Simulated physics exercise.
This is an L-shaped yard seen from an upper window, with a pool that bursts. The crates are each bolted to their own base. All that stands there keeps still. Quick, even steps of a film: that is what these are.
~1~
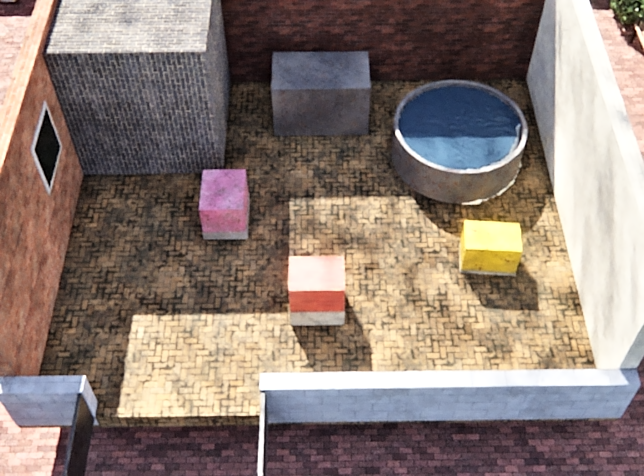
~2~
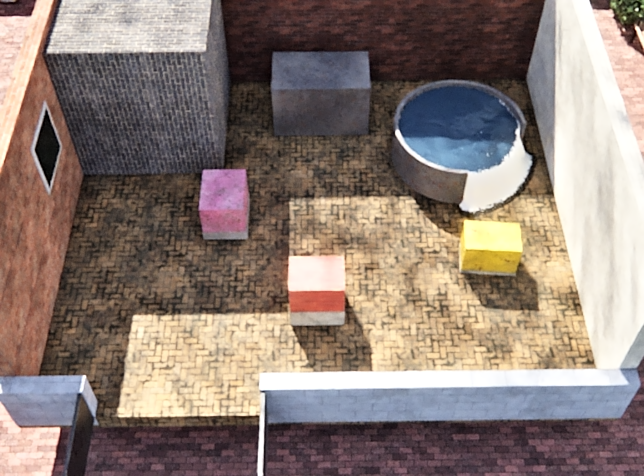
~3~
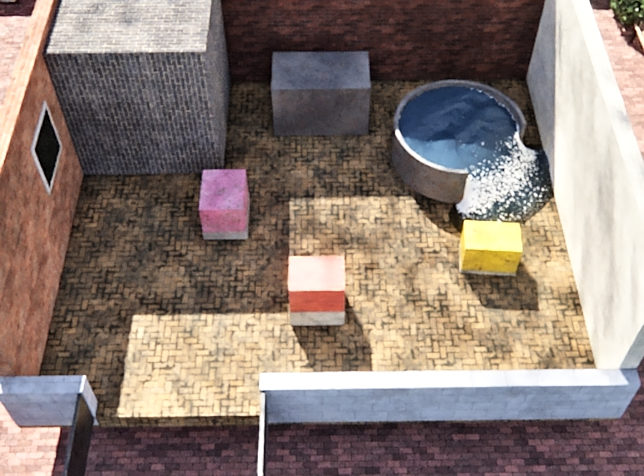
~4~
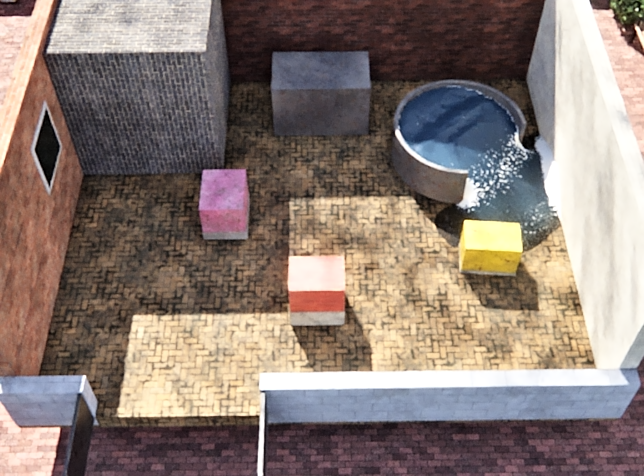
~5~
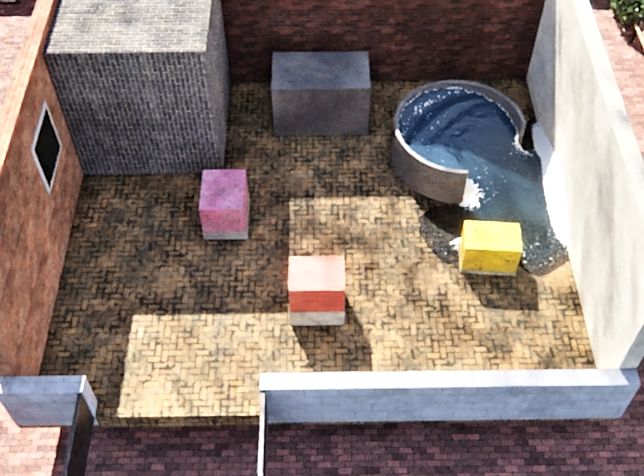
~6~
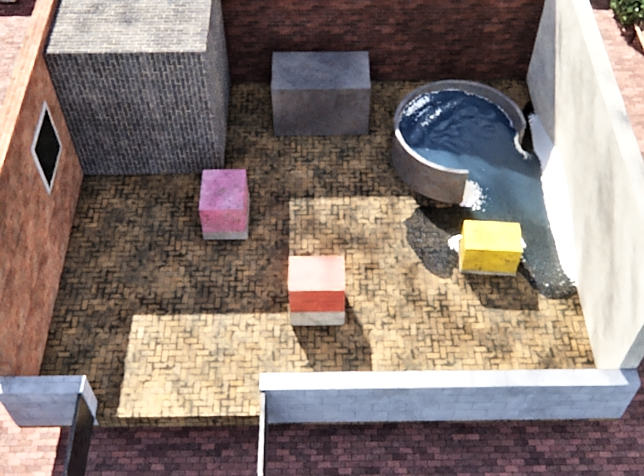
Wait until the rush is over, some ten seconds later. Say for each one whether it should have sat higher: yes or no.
Red crate - no; pink crate - no; yellow crate - yes.
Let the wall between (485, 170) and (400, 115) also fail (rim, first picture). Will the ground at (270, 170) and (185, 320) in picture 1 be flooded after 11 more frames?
Going in the order you asked, the first is drenched and the second is drenched.
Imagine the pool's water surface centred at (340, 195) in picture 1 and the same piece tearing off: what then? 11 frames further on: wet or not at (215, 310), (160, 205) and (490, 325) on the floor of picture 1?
As listed: Dry, dry, awash.
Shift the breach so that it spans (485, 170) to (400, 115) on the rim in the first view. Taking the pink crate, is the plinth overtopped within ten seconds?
One by one: Pink ends up wet.
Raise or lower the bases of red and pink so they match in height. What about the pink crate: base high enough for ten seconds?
Well, the pink one stays untouched then.
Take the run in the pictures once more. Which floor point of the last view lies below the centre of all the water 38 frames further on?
It is near (373, 238).
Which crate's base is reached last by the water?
Note: The pink crate.
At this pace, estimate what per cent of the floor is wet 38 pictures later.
That works out at 90 %.
A moment on, water covers 15 % of the floor; the red crate not reached, the pink crate not reached, the yellow crate water round its plinth.
Next, water covers 30 % of the floor; the red crate water round its plinth, the pink crate not reached, the yellow crate water round its plinth.
Then, water covers 60 % of the floor; the red crate water round its plinth, the pink crate water round its plinth, the yellow crate water round its plinth.
Later, water covers 90 % of the floor; the red crate water round its plinth, the pink crate water round its plinth, the yellow crate water round its plinth.
In the end, water covers 100 % of the floor; the red crate stayed above the water, the pink crate stayed above the water, the yellow crate was topped.
